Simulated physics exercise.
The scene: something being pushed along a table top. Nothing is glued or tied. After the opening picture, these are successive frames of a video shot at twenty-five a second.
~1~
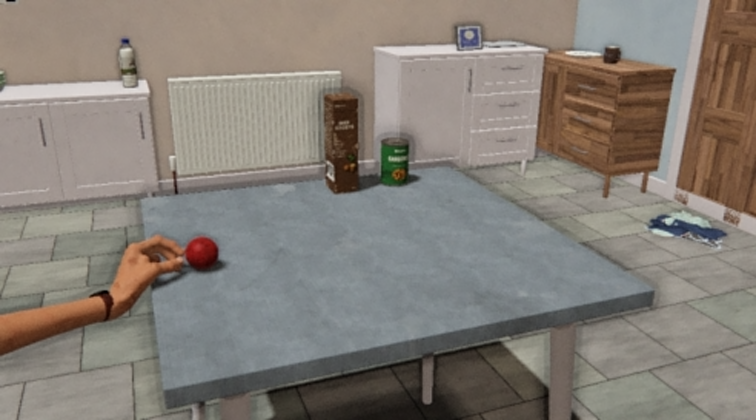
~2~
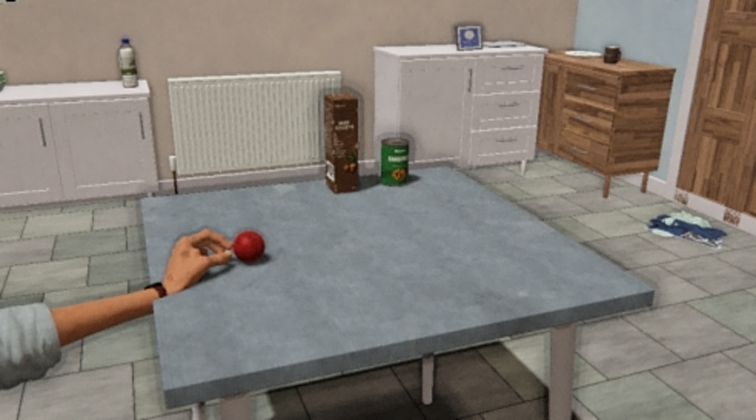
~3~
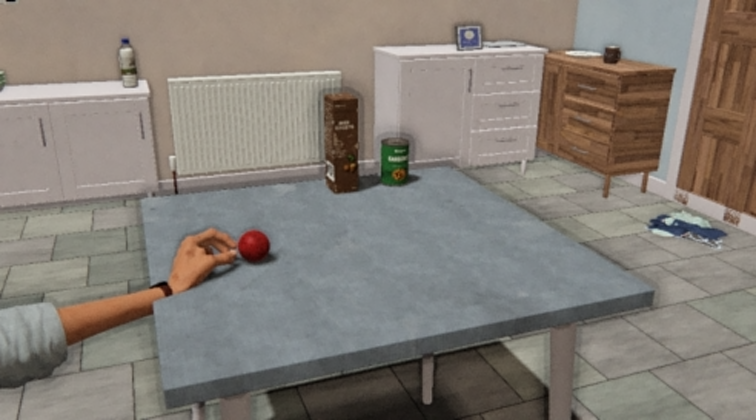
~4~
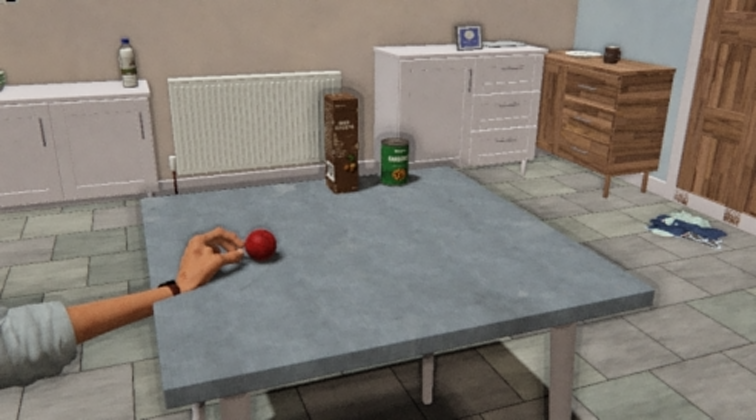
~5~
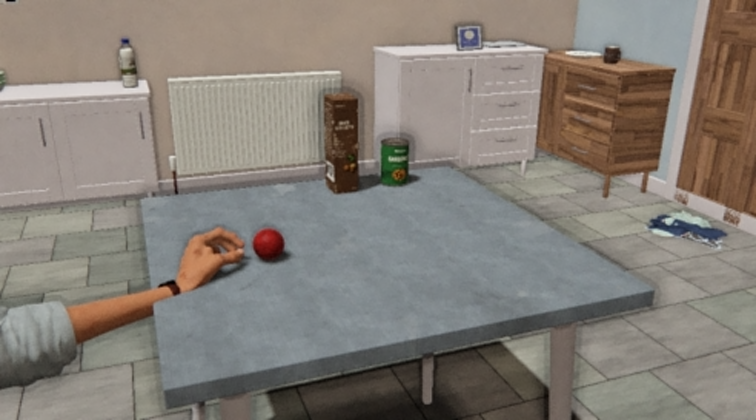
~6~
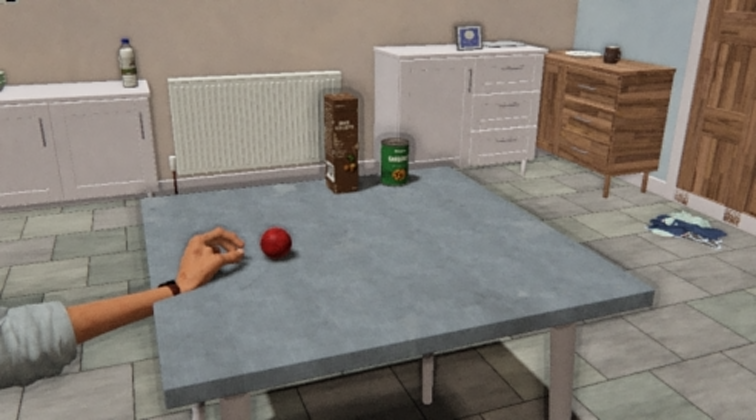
To begin with, a hand reaches in from the left and holds a red ball near the left edge of a grey table, with a brown box and a green can at the back. The hand pushes the ball to the right, then stays still while the ball moves slightly farther right, away from the fingers.
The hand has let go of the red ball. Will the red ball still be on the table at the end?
The red ball is still on the table.
Then, 0.20 s on from there, red ball shifted about its own width near (309, 239).
Then, 0.50 s on from there, red ball shifted well along near (348, 234).
Then, 0.90 s on from there, red ball shifted well along near (381, 229).
In the end, moved from the start, red ball. At the end, from the last picture's camera, red ball near (395, 227).
